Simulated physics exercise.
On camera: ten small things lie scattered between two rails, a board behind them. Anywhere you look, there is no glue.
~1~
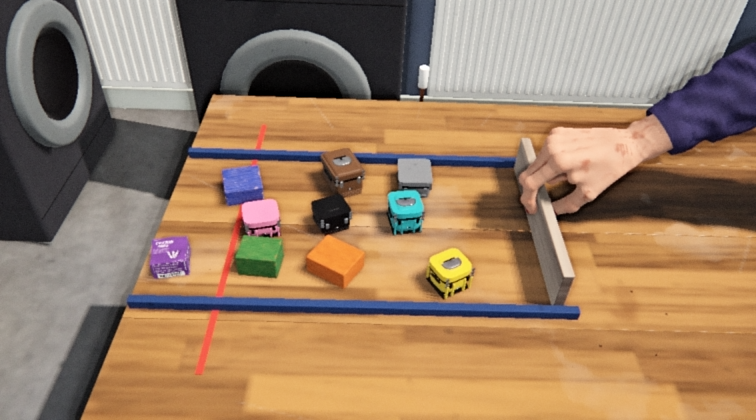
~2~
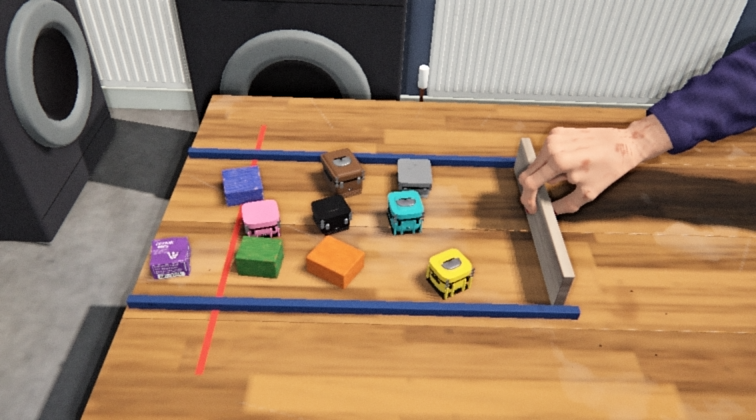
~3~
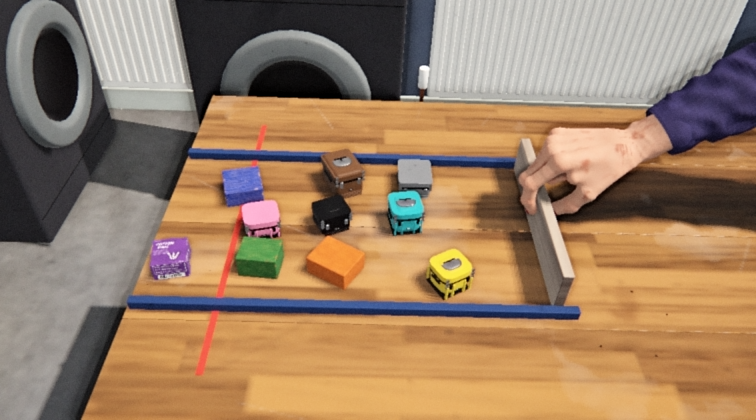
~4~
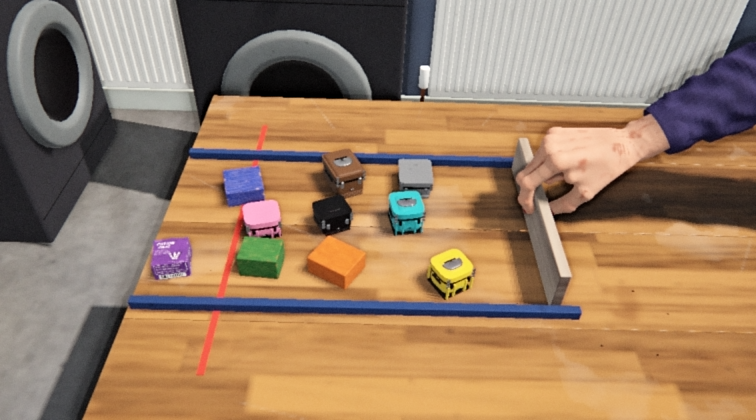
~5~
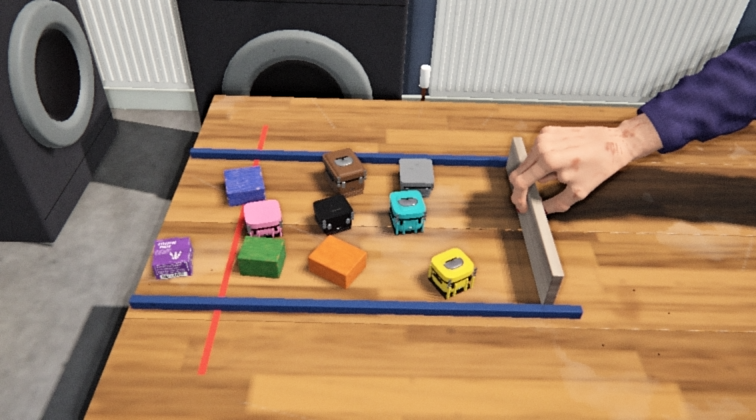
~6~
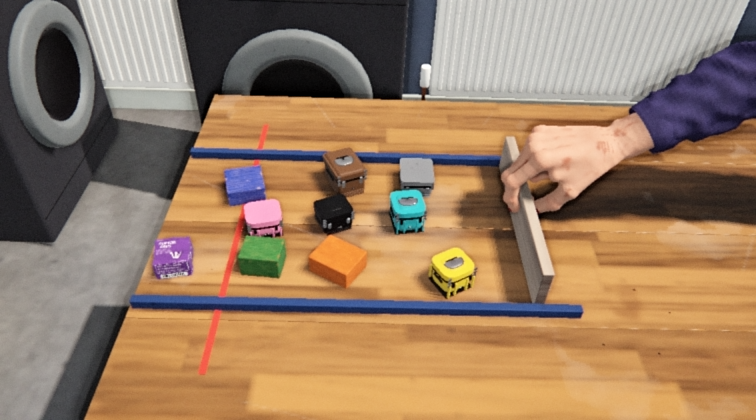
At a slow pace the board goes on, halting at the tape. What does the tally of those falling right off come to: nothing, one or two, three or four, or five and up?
It comes to three or four.
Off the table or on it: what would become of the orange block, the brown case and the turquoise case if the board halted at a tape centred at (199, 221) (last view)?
Orange block goes off, brown case goes off, turquoise case stays put.
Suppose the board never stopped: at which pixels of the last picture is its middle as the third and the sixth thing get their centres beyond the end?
At roughly (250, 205), then roughly (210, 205).
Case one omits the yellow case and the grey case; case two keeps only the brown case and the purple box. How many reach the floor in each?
Going first to second: 1 and 1.
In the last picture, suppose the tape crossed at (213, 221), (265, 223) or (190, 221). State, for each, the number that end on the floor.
Try 1: 5; try 2: 1; try 3: 6.
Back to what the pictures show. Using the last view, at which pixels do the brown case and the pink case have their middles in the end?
The brown case finishes at (204, 166); the pink case finishes at (178, 230).
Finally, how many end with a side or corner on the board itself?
I count 3 of them.
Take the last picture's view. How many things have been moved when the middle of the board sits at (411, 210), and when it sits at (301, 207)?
The number moved is 3 and then 10.
Early on, none off yet; purple box at rest near (174, 257); blue block at rest near (245, 186); pink case at rest near (264, 220).
A while later, none off yet; purple box at rest near (174, 257); blue block at rest near (245, 186); pink case travelled a little near (249, 220).
Finally, the number that fall off is three or four; lost, green block, blue block and purple box.
